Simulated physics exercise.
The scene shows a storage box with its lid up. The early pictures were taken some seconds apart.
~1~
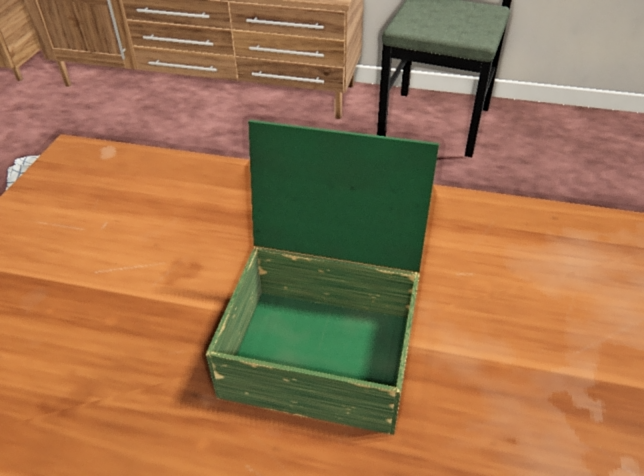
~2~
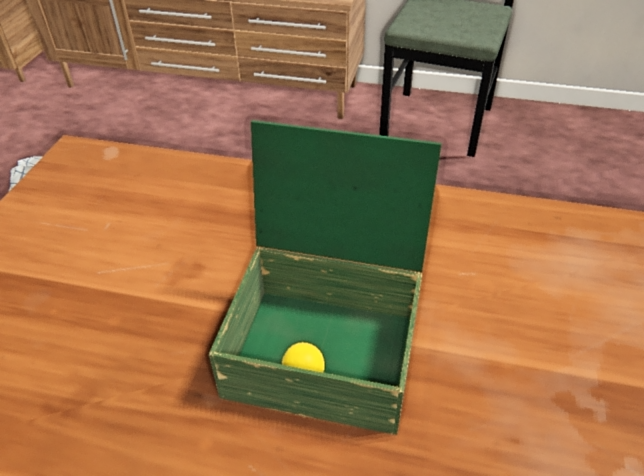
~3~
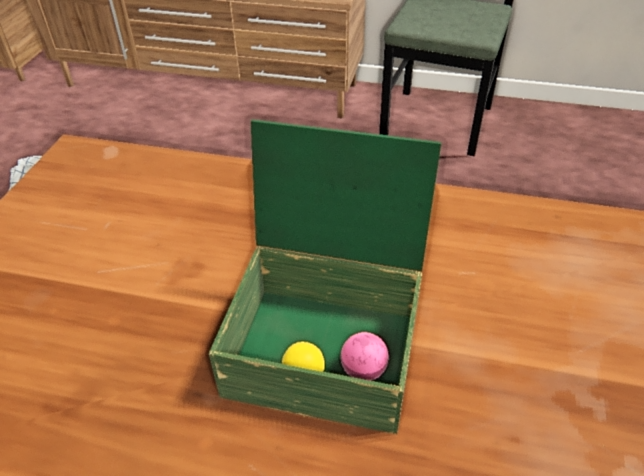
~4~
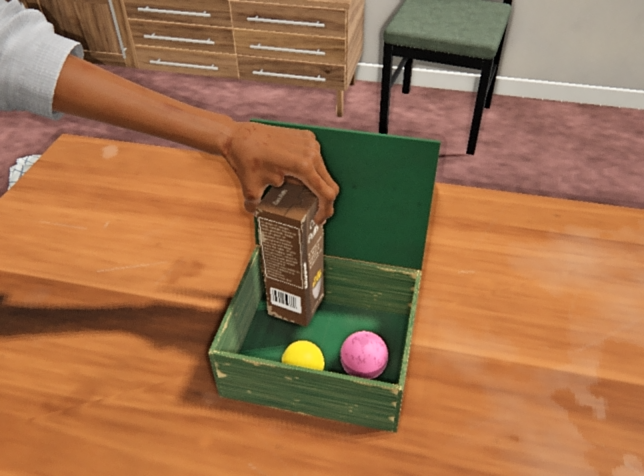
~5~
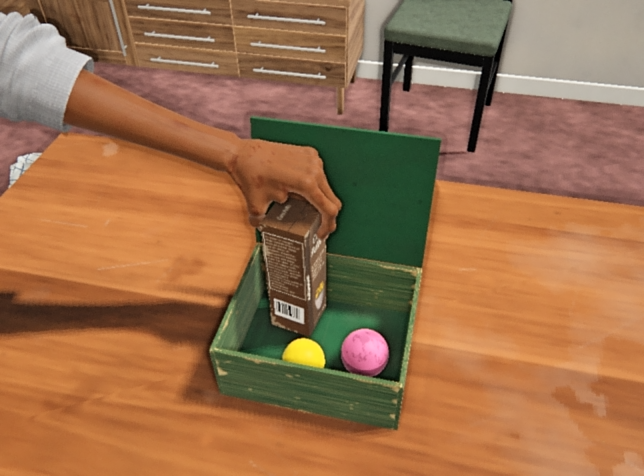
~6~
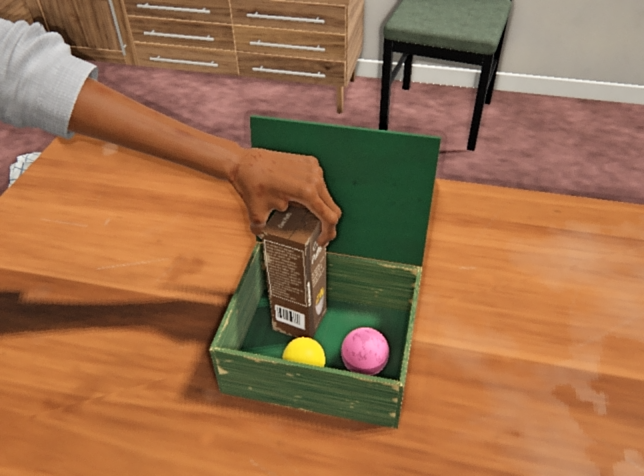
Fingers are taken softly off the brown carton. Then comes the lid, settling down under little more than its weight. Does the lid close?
No.
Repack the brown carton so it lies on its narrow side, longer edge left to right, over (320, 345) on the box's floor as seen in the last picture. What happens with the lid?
That way the lid ends up fully closed.
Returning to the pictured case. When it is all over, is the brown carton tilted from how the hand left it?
The brown carton ends up tilted.
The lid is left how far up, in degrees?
Some 20 degrees above the rim, more or less.
Then, 1.30 s past the last view, lid 80° above the rim.
Then, 2.00 s past the last view, lid 56° above the rim; brown carton rocked 17° from its first pose near (288, 288).
Then, 2.20 s past the last view, lid 36° above the rim; brown carton rocked 38° from its first pose near (277, 311).
Then, 3.20 s past the last view, lid 22° above the rim; brown carton rocked 53° from its first pose near (284, 320); yellow lemon displaced a little.
Finally, lid 22° above the rim; down or leaning hard in the box, brown carton; the other 2 still in place. Final places as the last picture's camera would see them, brown carton near (285, 319).
